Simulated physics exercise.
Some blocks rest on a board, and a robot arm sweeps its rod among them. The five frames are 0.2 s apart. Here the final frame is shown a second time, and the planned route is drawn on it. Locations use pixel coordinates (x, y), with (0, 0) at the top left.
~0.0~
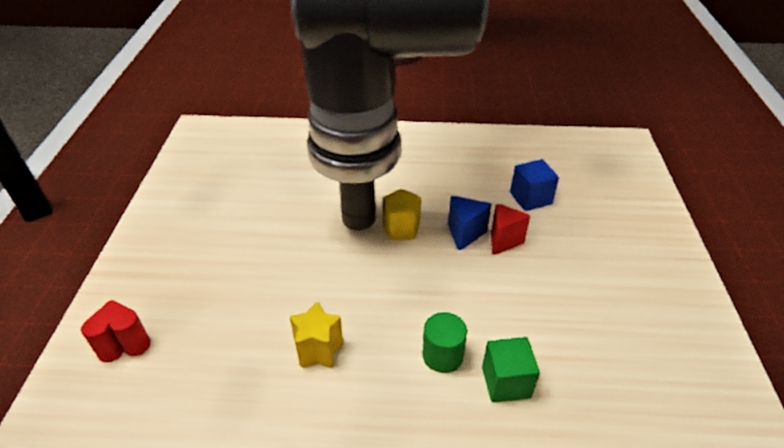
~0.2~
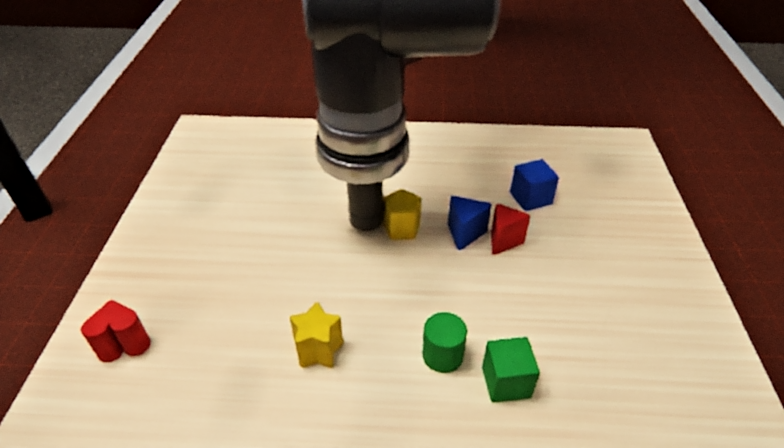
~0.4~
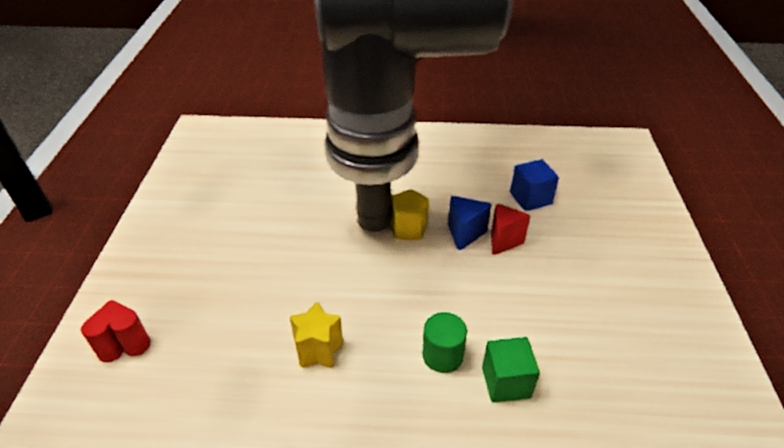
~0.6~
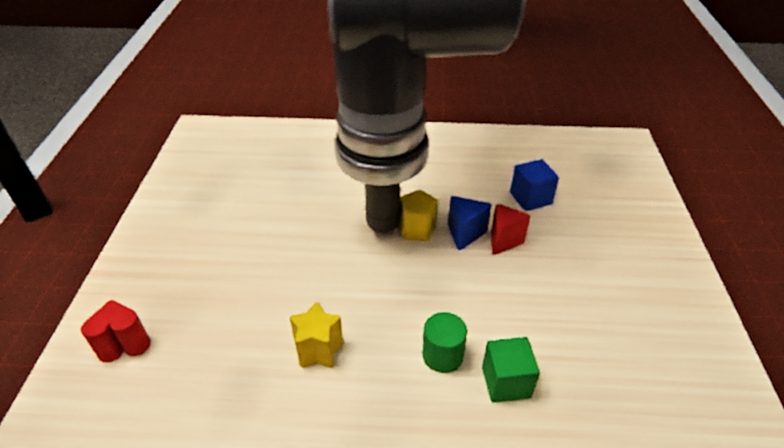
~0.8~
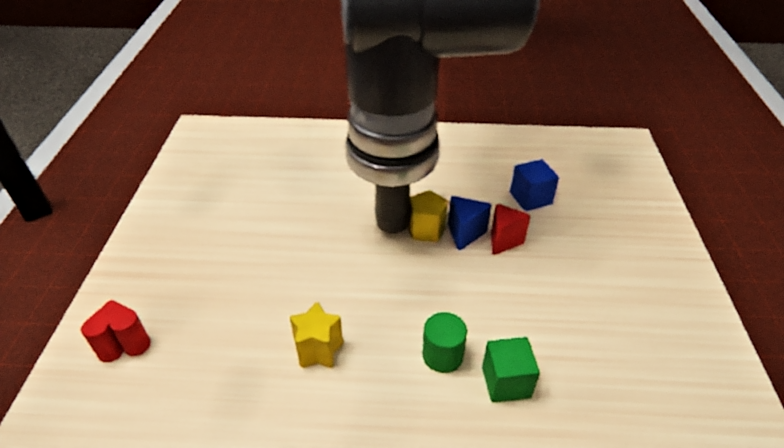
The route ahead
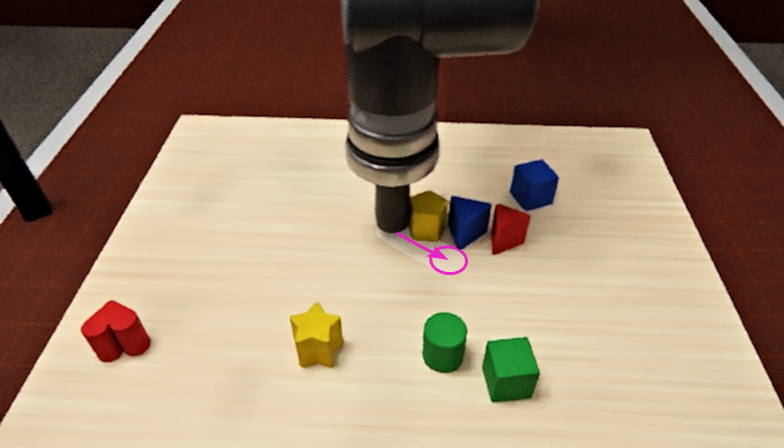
In this clip, a robot arm above a board of colored blocks moves its rod right to the yellow pentagon and pushes it a short way right, up beside the blue triangular block, while the other blocks stay still.
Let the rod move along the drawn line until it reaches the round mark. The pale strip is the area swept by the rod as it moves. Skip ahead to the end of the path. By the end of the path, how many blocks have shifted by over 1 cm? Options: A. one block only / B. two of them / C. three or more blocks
B
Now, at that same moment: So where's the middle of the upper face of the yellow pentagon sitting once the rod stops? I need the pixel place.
The top centre is at (452, 203).
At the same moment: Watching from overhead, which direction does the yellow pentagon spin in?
Looking down, my answer is that the yellow pentagon rotates anticlockwise.
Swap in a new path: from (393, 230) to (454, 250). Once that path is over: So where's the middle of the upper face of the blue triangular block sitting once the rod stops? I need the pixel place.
My best guess is (503, 198).
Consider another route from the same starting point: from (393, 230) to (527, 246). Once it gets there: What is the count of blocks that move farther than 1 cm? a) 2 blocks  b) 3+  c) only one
b.
Path on the board, from (393, 230) through (419, 246) to (449, 260).
The first path, step by step. Halfway along, rod at (420, 238); yellow pentagon at (447, 203), turned 25° anticlockwise; blue triangular block at (478, 204), turned 10° clockwise; red triangular block at (512, 215), turned 15° clockwise.
At the end, rod at (449, 252); yellow pentagon at (452, 203), turned 35° anticlockwise; blue triangular block at (483, 202); red triangular block at (513, 214), turned 20° clockwise.
